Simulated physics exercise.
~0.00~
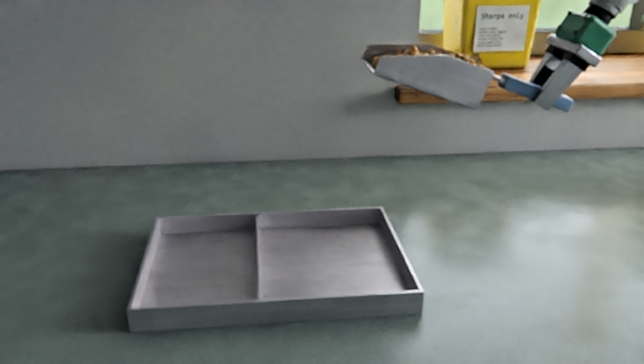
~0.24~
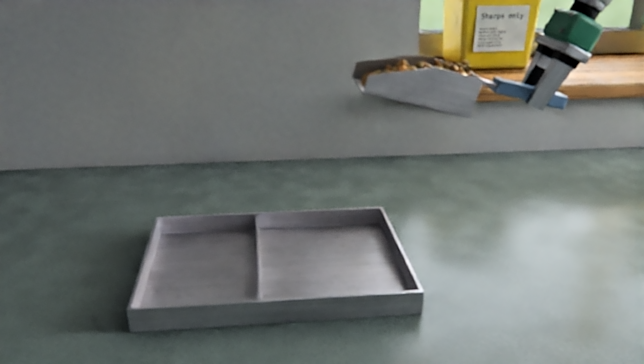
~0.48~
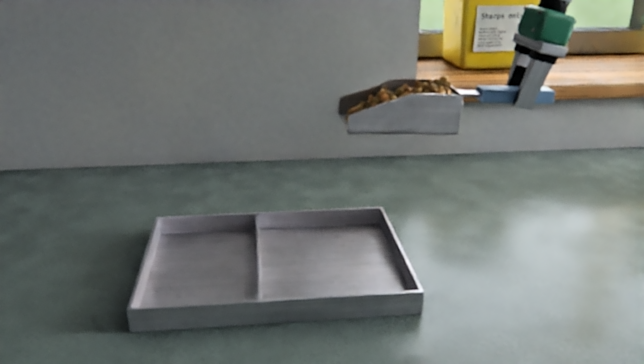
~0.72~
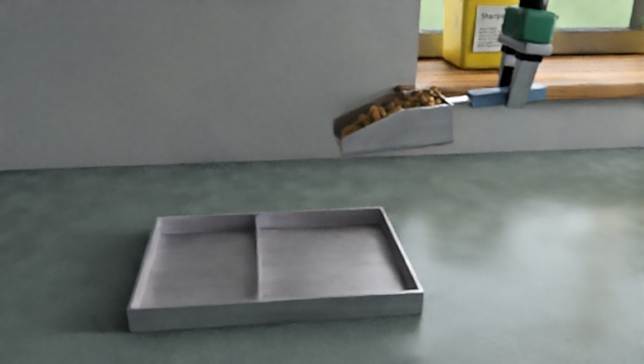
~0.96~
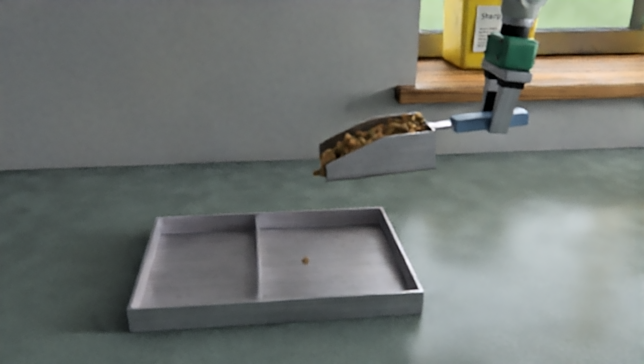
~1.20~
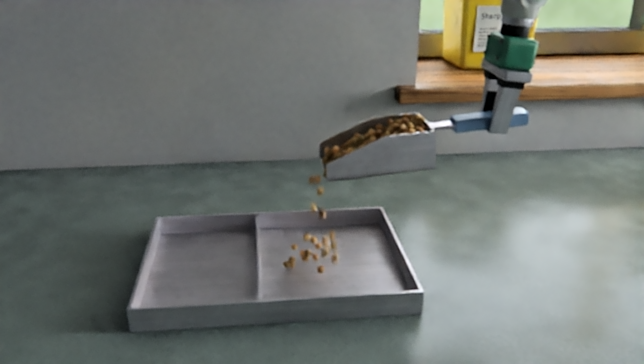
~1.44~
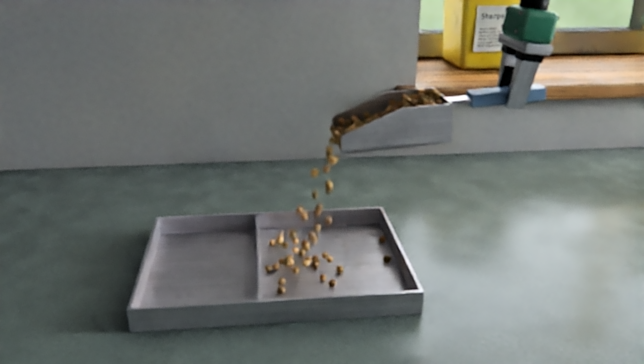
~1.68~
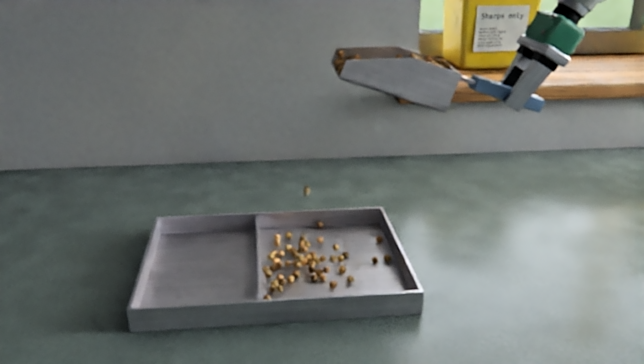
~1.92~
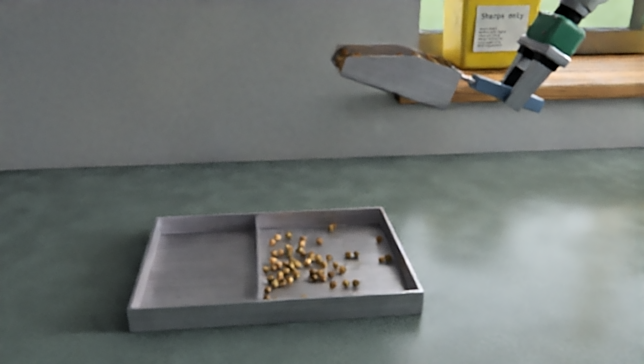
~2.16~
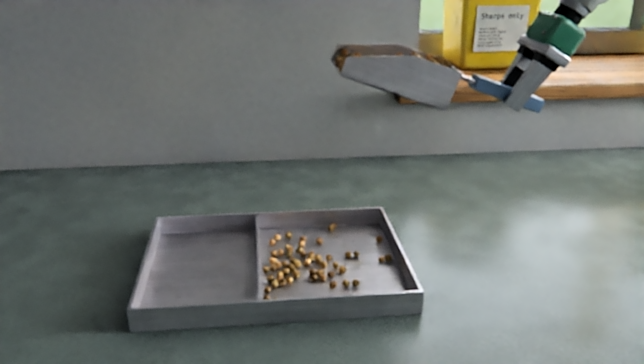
In this clip, a robotic arm moves a scoop heaped with small brown pieces left and down, tipping it so some spill into the right part of a divided gray tray, then raises and tilts it back, holding still with the left part empty.
